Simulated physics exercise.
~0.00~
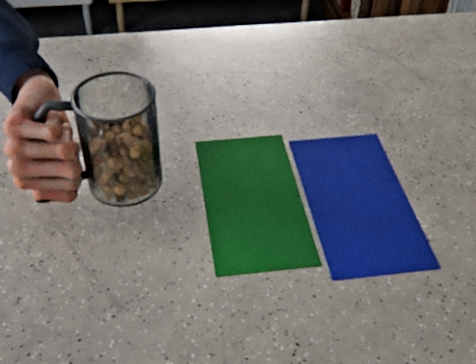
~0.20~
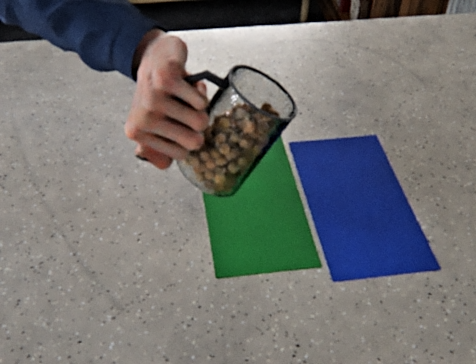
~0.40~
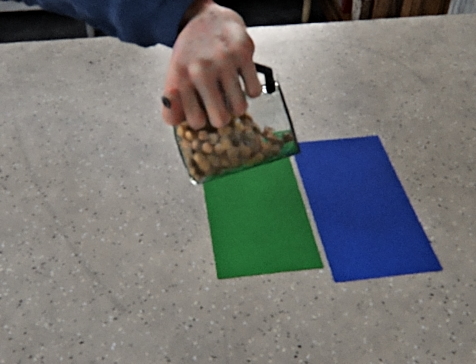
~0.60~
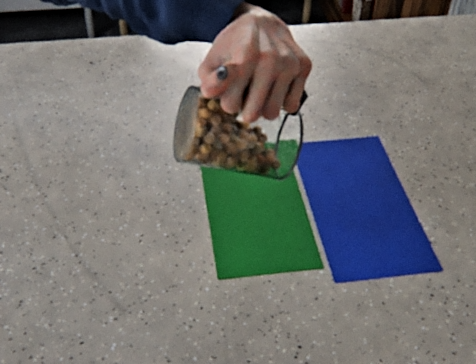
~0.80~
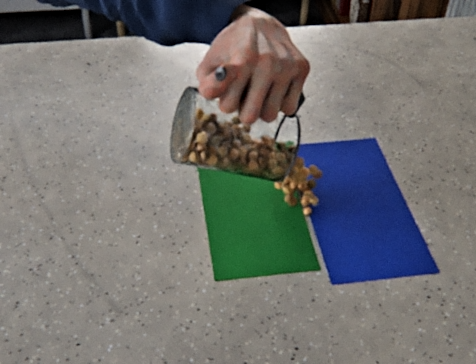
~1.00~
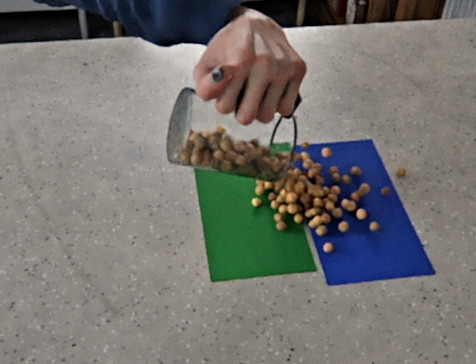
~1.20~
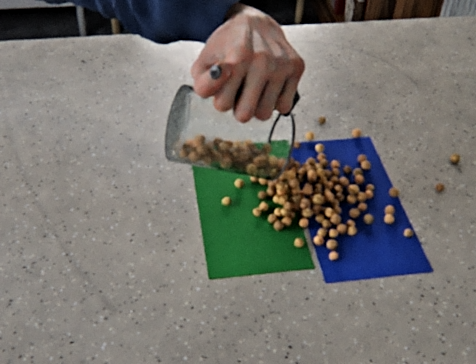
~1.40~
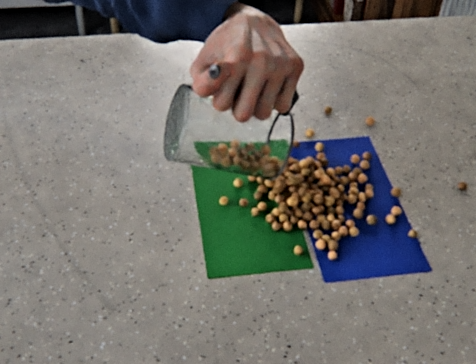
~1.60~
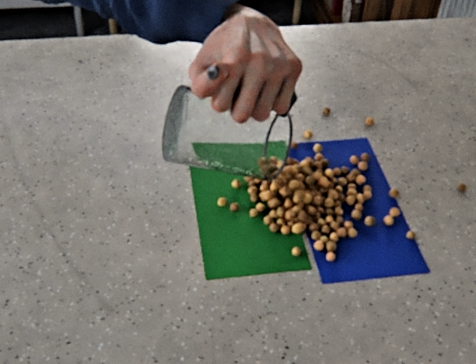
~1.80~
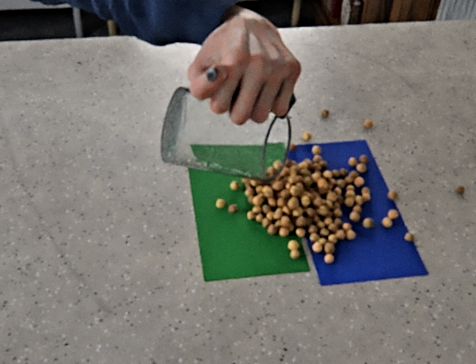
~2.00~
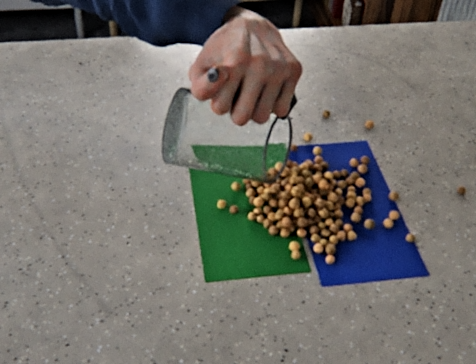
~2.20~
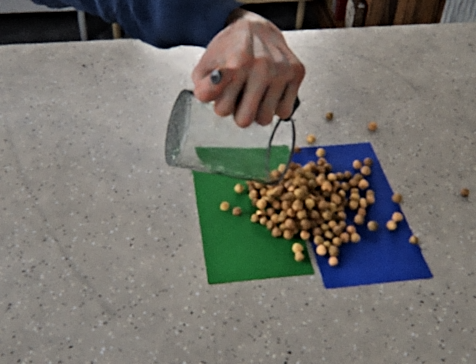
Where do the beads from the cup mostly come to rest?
They come to rest mostly on the two mats, with large shares on both the green one and the blue one. Only a few end up outside on the bare table.
The clip shows a hand lifting a clear cup of small wooden beads over a green mat and tipping it to the right, so the beads pour out and settle in a heap across the green and blue mats, with a few scattered on the bare table.
